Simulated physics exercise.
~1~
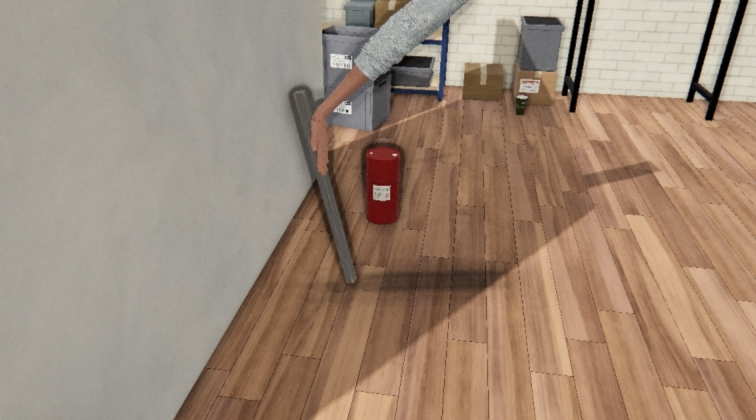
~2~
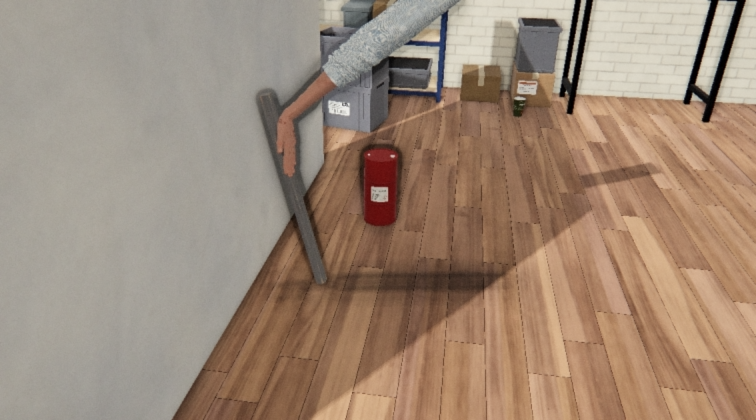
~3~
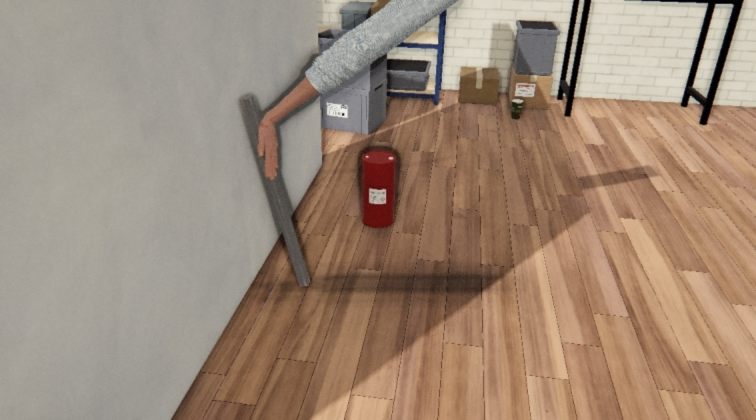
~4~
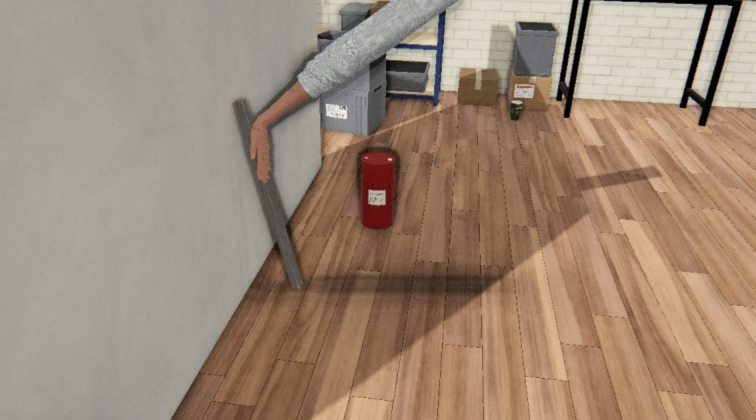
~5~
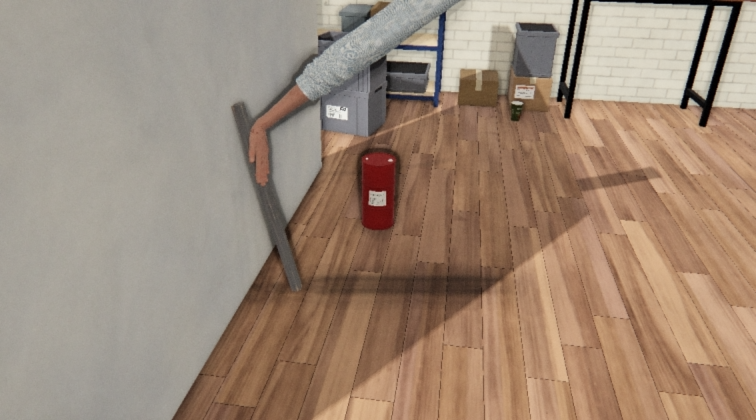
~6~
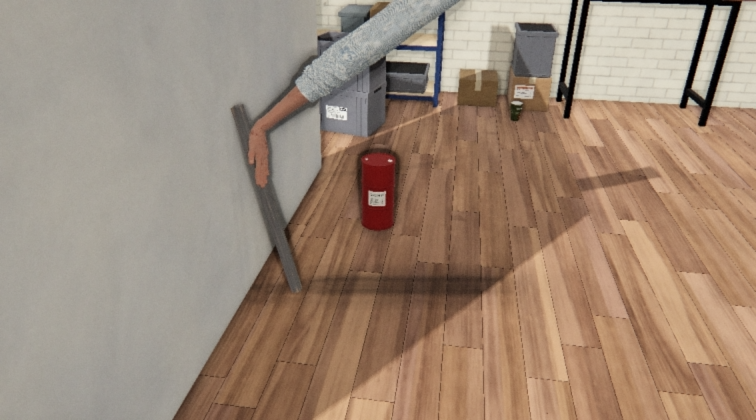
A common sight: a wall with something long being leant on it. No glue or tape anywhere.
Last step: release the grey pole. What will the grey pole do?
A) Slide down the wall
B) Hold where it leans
Answer: B.
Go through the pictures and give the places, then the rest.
On its way; grey pole (328, 194); red canister (383, 186), in the first frame.
On its way; grey pole (296, 195); red canister (380, 187), in the second frame.
On its way; grey pole (278, 198); red canister (379, 190), in the third frame.
On its way; grey pole (271, 201); red canister (378, 191), in the fourth frame.
Propped up under the hand; grey pole (269, 204); red canister (378, 192), in the fifth frame.
Propped up under the hand; grey pole (269, 205); red canister (378, 192), in the sixth frame.
Then, 0.60 s past the last view, nothing moves.
Then, 1.20 s past the last view, grey pole resting near (269, 205).
Finally, both still in place. Final places as the last picture's camera would see them, grey pole near (269, 205). The pole holds.
